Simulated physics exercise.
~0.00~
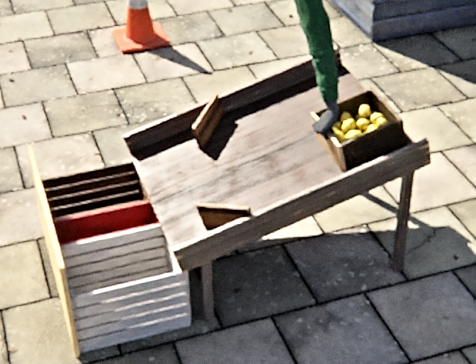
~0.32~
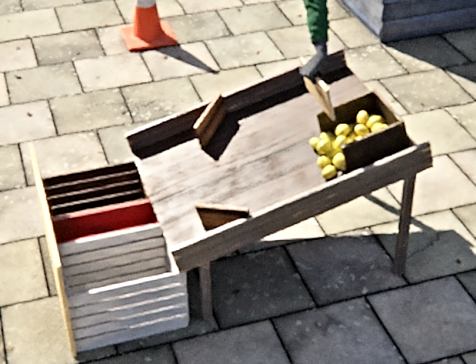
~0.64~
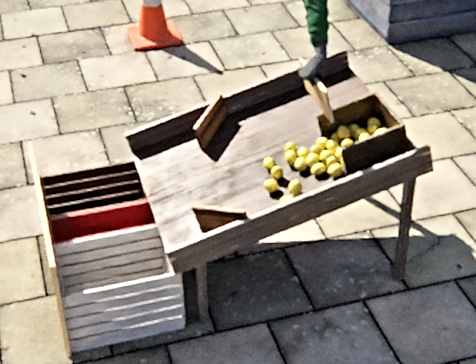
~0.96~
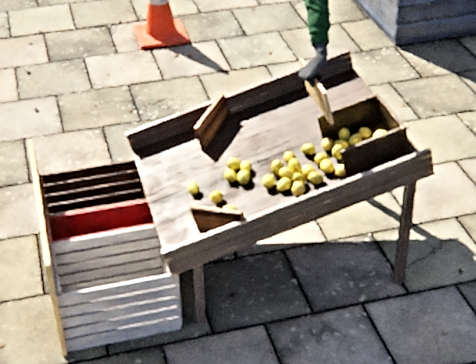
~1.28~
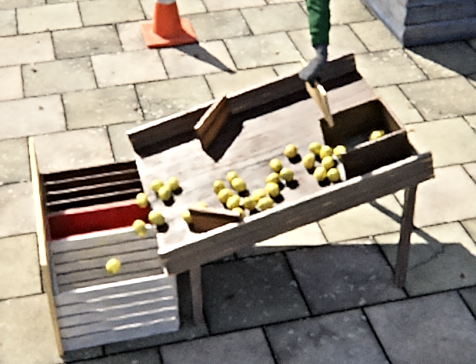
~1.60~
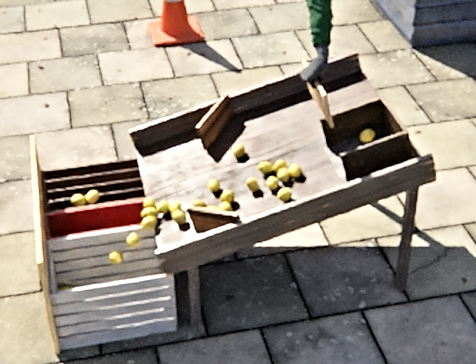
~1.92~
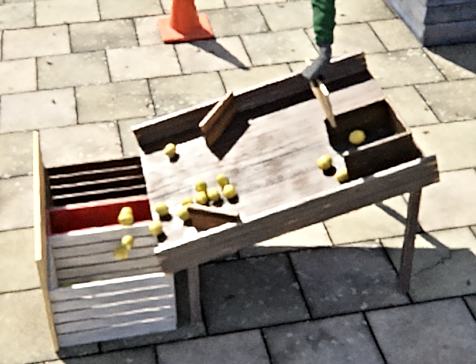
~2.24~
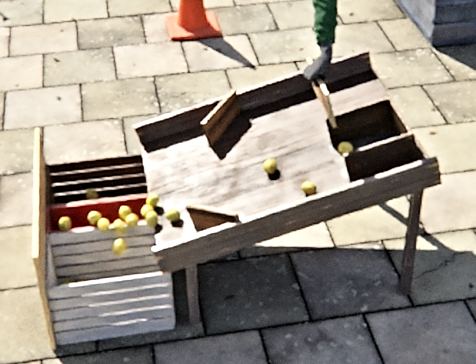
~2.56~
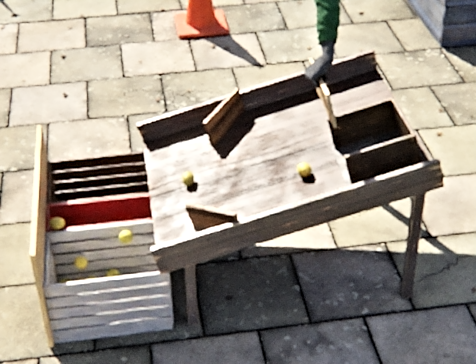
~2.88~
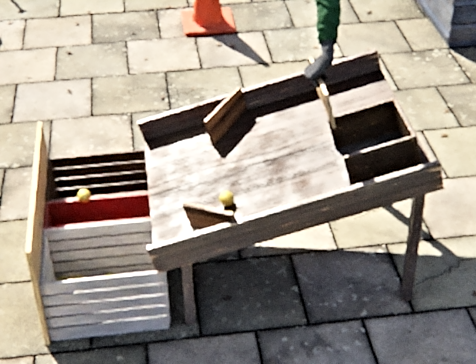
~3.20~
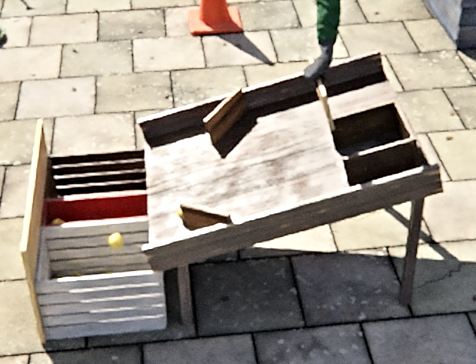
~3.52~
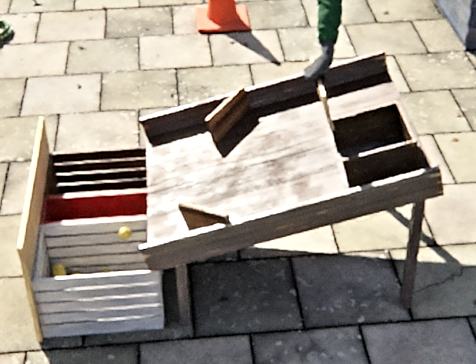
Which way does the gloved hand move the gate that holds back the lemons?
The hand moves the gate upward, and the lemons spill out onto the slope.
